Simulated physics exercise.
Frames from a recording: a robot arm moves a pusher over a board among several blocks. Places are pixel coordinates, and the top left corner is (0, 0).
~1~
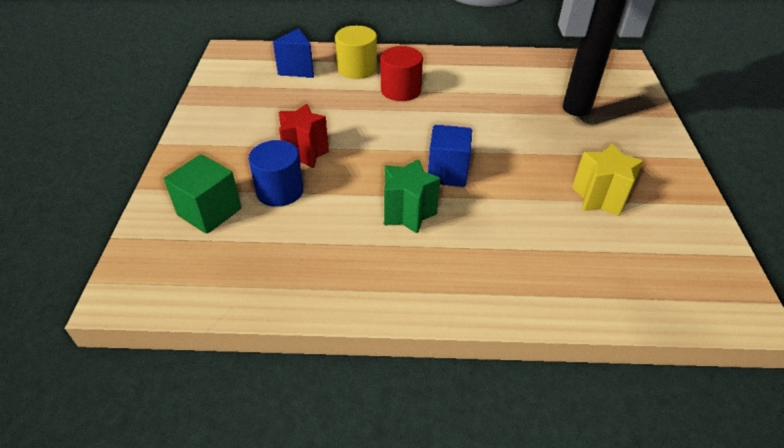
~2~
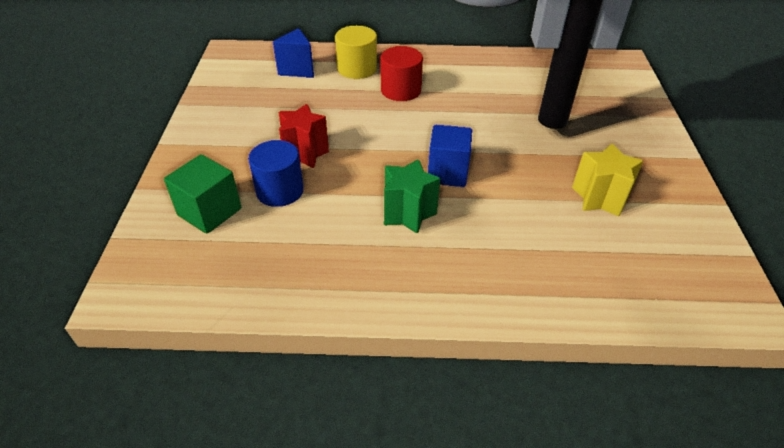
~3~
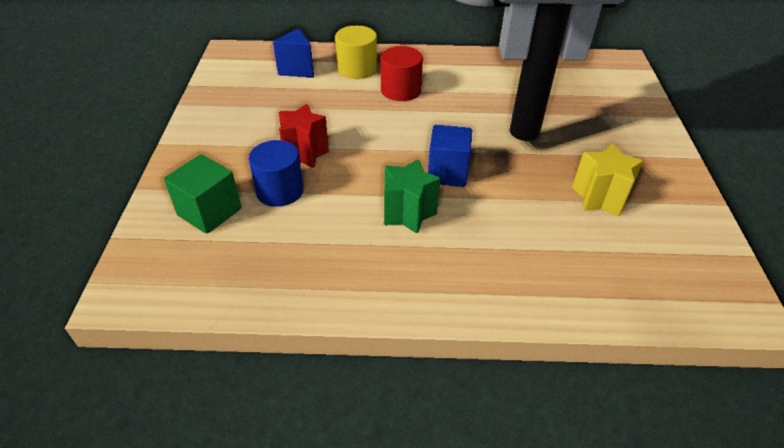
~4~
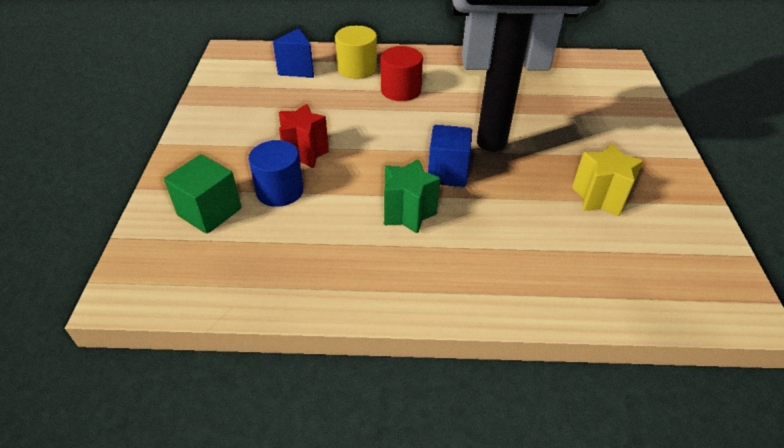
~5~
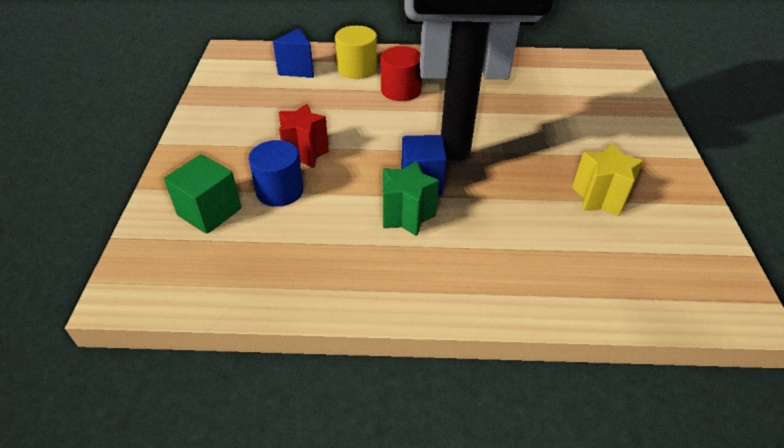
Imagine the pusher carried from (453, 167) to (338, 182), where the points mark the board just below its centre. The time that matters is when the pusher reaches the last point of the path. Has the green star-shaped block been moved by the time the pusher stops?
Yes, I think so.
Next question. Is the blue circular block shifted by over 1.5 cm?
No, that is not what happens.
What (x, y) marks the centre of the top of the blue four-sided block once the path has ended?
The spot you're after is about (358, 168) in the image.
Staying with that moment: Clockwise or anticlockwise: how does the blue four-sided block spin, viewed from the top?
Rotation: Counter-clockwise.
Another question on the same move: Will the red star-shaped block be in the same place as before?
Final answer: Yes.
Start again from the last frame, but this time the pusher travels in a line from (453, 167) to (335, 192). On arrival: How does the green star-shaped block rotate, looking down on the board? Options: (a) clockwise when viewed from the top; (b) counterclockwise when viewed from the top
Letter b.
On the path given first. One third of the way, pusher (416, 158); green star-shaped block (404, 185); blue four-sided block (393, 155), turned 35° anticlockwise.
Two thirds of the way, pusher (376, 163); green star-shaped block (402, 189), turned 25° anticlockwise; blue four-sided block (365, 165), turned 75° anticlockwise.
At the end, pusher (337, 167); blue circular block not moved; red star-shaped block not moved; green star-shaped block (402, 189), turned 25° anticlockwise; blue four-sided block (358, 168), turned 95° anticlockwise.
